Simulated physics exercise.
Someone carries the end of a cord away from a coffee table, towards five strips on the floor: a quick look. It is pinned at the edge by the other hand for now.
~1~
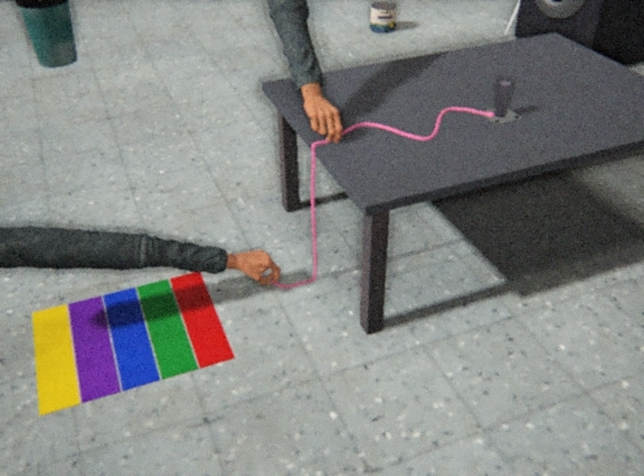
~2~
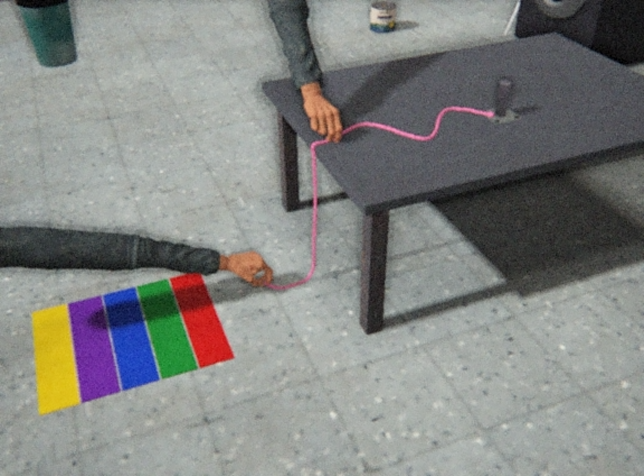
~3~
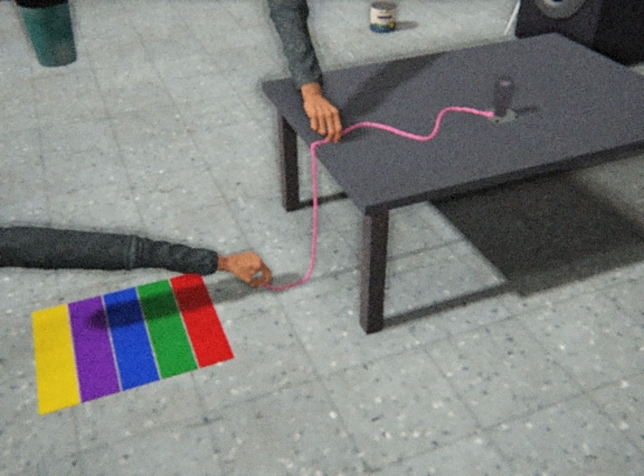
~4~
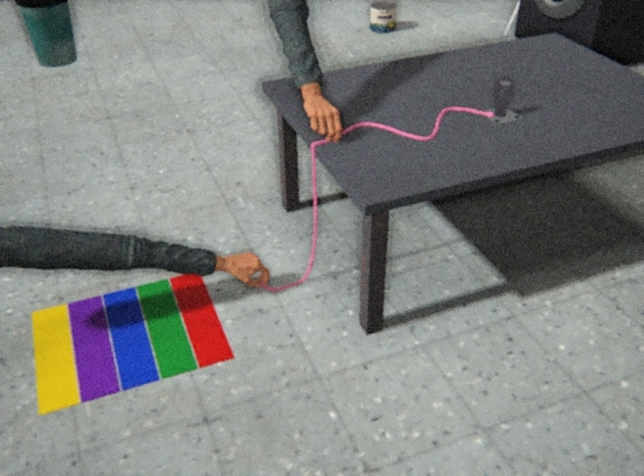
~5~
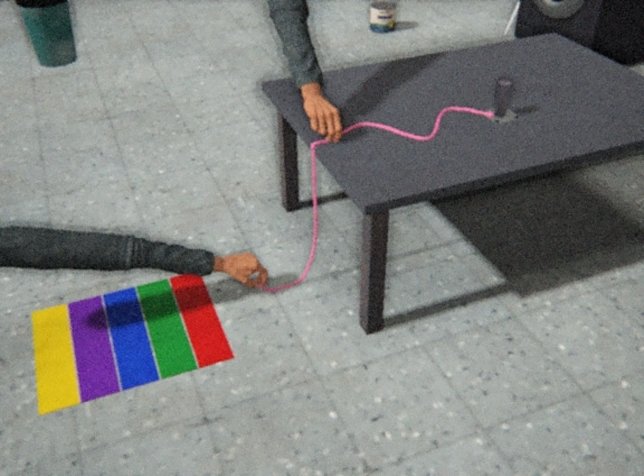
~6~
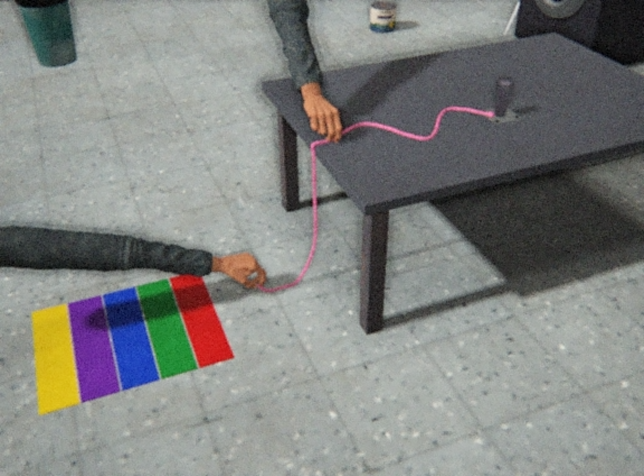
A hand holds a pink cord at the table edge while another draws its end slightly left.
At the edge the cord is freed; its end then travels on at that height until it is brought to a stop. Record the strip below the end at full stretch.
Below the end: Purple.
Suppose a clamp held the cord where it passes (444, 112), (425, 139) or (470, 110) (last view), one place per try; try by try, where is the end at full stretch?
Expect roughly (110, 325) for the first, (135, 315) for the second and (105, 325) for the third.
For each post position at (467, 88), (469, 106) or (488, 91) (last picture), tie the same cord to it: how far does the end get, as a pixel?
Try by try: (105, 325), (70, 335) and (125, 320).
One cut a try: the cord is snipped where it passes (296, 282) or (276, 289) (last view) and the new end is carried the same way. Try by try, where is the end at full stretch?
One per try, the spots are (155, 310) and (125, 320).
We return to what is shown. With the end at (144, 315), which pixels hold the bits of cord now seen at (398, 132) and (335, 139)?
Around (356, 142) and around (305, 188).
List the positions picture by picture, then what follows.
In the first picture, end (272, 281); red (211, 345); green (175, 356); blue (137, 366); purple (98, 378); yellow (58, 389).
In the second picture, end (265, 283); cord through (461, 109) (434, 134) (370, 125) (315, 147) (315, 210) (313, 269).
In the third picture, end (263, 284).
In the fourth picture, end (261, 284); cord through (460, 109) (434, 134) (370, 125) (315, 147) (316, 210) (309, 270).
In the fifth picture, end (259, 284).
In the sixth picture, end (258, 285); cord through (460, 109) (434, 134) (370, 124) (315, 147) (315, 209) (305, 270).
A little later, end near (144, 315); over green.
Next, end near (110, 324); over blue.
When it is tight, end near (89, 329); over purple. Over purple.
